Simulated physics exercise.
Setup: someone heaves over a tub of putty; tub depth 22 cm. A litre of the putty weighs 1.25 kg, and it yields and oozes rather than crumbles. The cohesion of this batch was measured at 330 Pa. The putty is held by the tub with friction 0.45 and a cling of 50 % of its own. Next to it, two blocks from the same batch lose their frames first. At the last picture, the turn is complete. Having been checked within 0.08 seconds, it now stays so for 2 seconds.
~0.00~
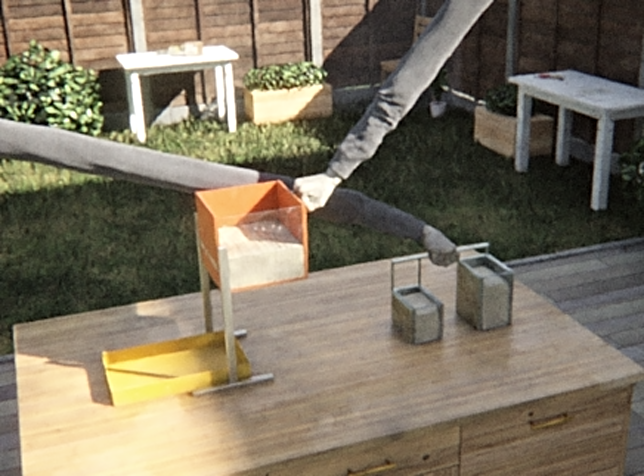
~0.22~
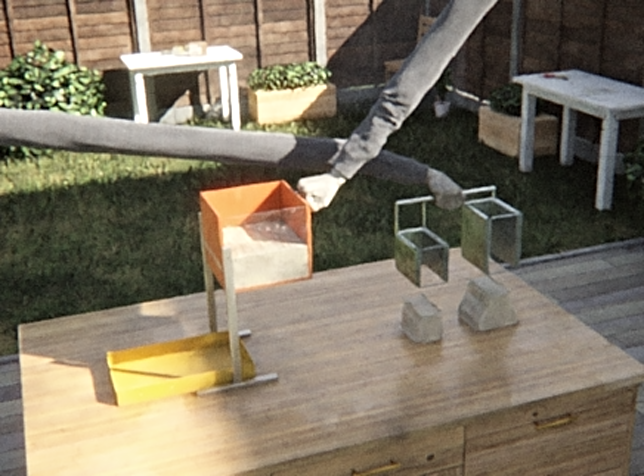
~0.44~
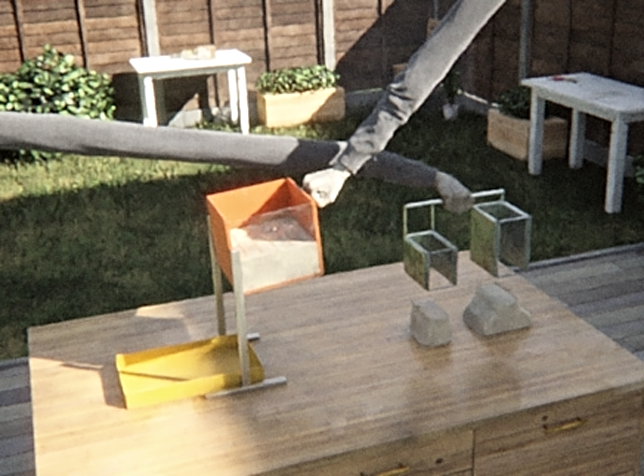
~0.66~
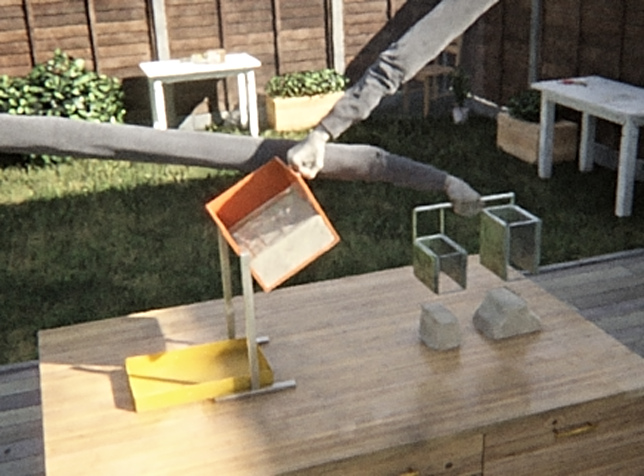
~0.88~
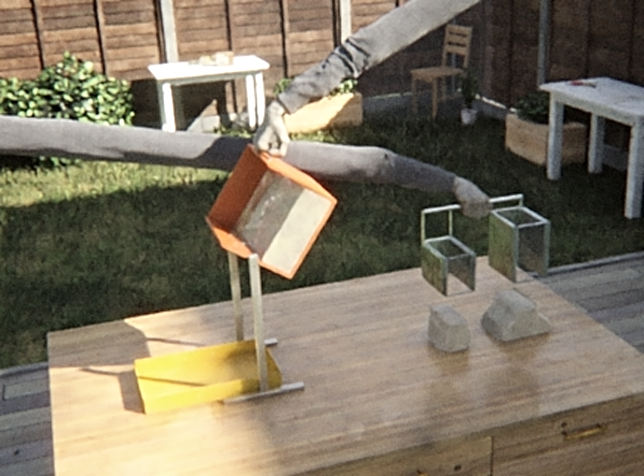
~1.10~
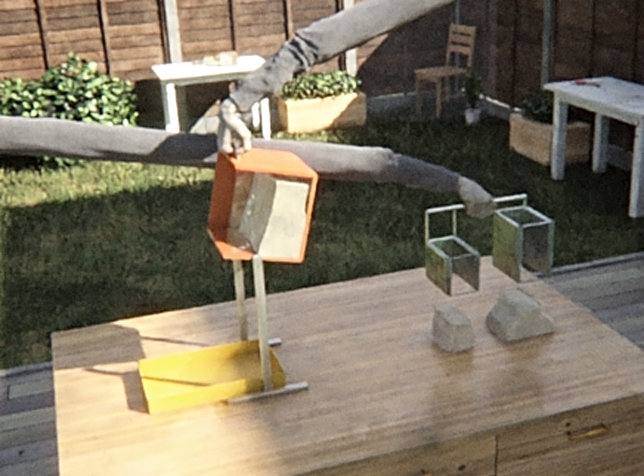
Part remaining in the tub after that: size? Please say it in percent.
Close to 100 %.
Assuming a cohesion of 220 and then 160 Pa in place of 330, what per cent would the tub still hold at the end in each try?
90 %, then 80 %.
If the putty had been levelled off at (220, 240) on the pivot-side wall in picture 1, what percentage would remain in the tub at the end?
I'd say close to 70 % stays in the tub.
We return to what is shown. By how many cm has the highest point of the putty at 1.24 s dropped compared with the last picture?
Around 4 cm below its level in the last picture.
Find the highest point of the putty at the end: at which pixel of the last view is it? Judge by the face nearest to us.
I'd point to somewhere around (261, 209).
After 1.24 s, the tub is at 77 degrees and holds 100 %.
After 1.41 s, the tub is at 77 degrees and holds 100 %.
After 1.58 s, the tub is at 77 degrees and holds 100 %.
After 1.75 s, the tub is at 77 degrees and holds 100 %.
After 3.10 s, at the end, the tub is at 77 degrees and holds 100 %.
